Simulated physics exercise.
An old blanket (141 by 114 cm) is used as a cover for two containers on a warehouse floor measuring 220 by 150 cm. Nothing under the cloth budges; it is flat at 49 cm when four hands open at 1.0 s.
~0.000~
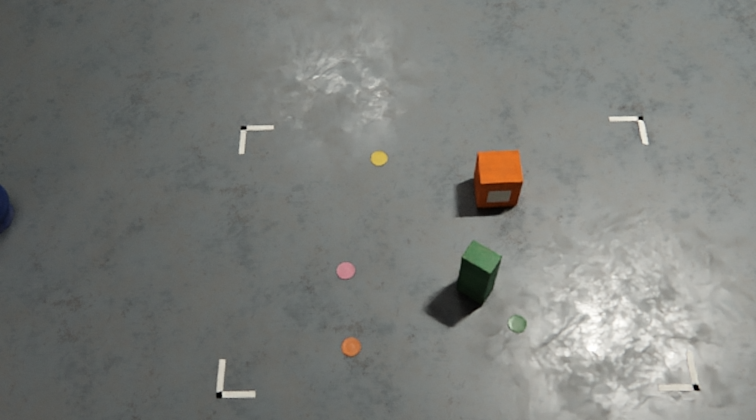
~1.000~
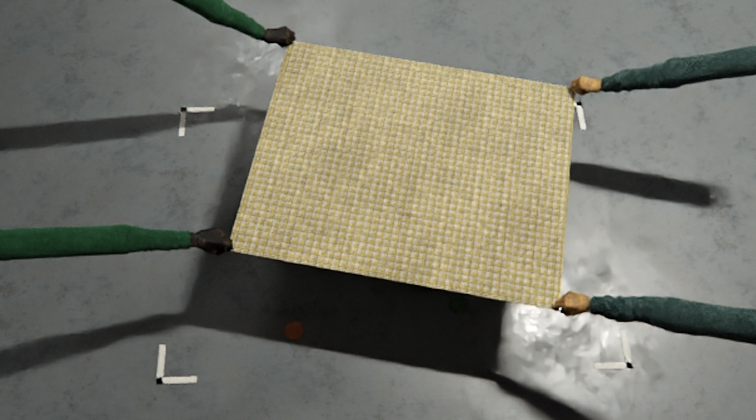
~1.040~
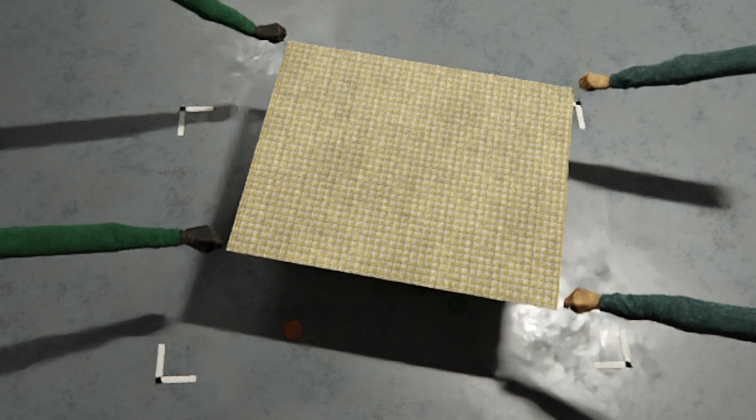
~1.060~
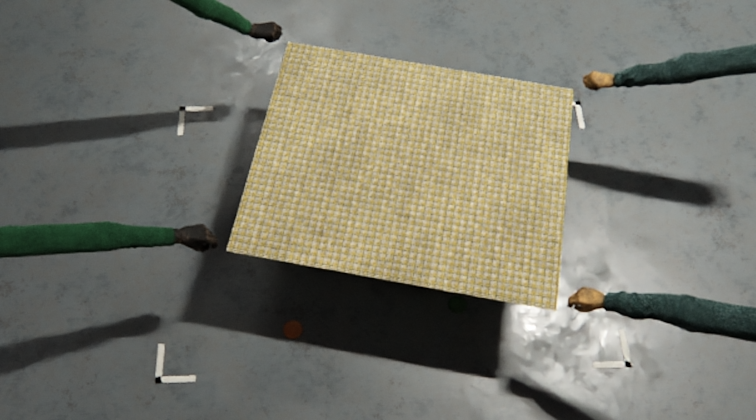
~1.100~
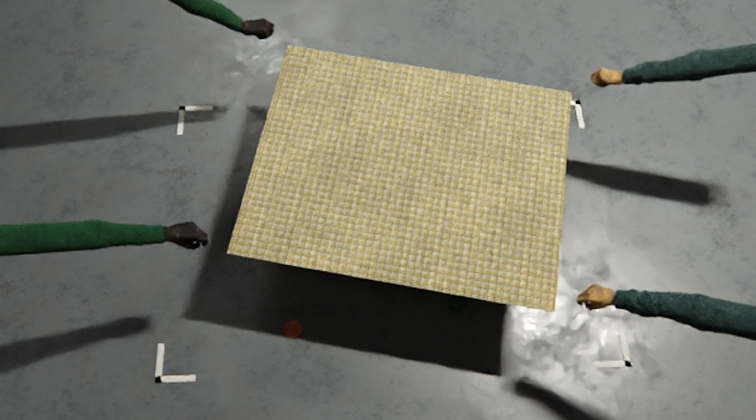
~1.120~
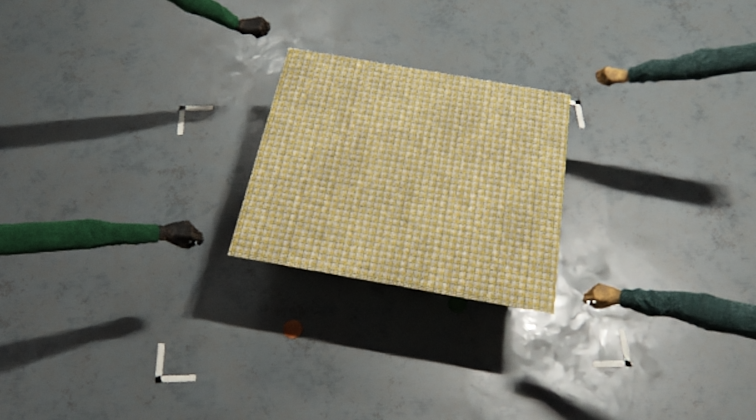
Four hands holding a yellowish blanket flat above the floor let go and draw back slightly.
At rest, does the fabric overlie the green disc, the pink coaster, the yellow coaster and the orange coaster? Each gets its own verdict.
Result: Green disc ends under the cloth, pink coaster stays uncovered, yellow coaster gets covered, orange coaster still shows.
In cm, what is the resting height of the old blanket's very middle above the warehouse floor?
I'd put it near 30 cm.
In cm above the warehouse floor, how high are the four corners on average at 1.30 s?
The corners are on average some 10 cm above the surface.
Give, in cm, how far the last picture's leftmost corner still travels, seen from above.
Roughly 32 centimetres.
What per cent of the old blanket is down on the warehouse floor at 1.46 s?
30 %.
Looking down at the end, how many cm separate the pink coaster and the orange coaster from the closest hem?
Around 6 centimetres, then around 6 centimetres.
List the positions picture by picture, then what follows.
The first picture shows green disc (517, 324); pink coaster (346, 271); yellow coaster (379, 158); orange coaster (351, 347); green crate (482, 257), 39 cm tall; orange box (500, 167), 25 cm tall.
The second picture shows old blanket corners (227, 250) (289, 41) (575, 88) (559, 310); highest point 49 cm, lowest 49 cm.
The third picture shows old blanket corners (226, 250) (288, 41); highest point 48 cm, lowest 48 cm.
The fourth picture shows old blanket corners (226, 251) (288, 42); highest point 47 cm, lowest 47 cm.
The fifth picture shows old blanket corners (227, 253) (288, 46); highest point 44 cm, lowest 44 cm.
The sixth picture shows old blanket corners (228, 255) (289, 48) (570, 95) (553, 314); highest point 43 cm, lowest 42 cm.
By 1.3 s, 0 % of it is down, spanning 152 by 136 cm, above pink coaster, yellow coaster, green disc.
By 1.5 s, 30 % of it is down, spanning 129 by 120 cm, above yellow coaster, green disc.
By 1.6 s, 35 % of it is down, spanning 116 by 119 cm, above yellow coaster, green disc.
By 1.8 s, 35 % of it is down, spanning 117 by 120 cm, above yellow coaster, green disc.
By 3.3 s, 35 % of it is down, spanning 117 by 119 cm, above yellow coaster, green disc.
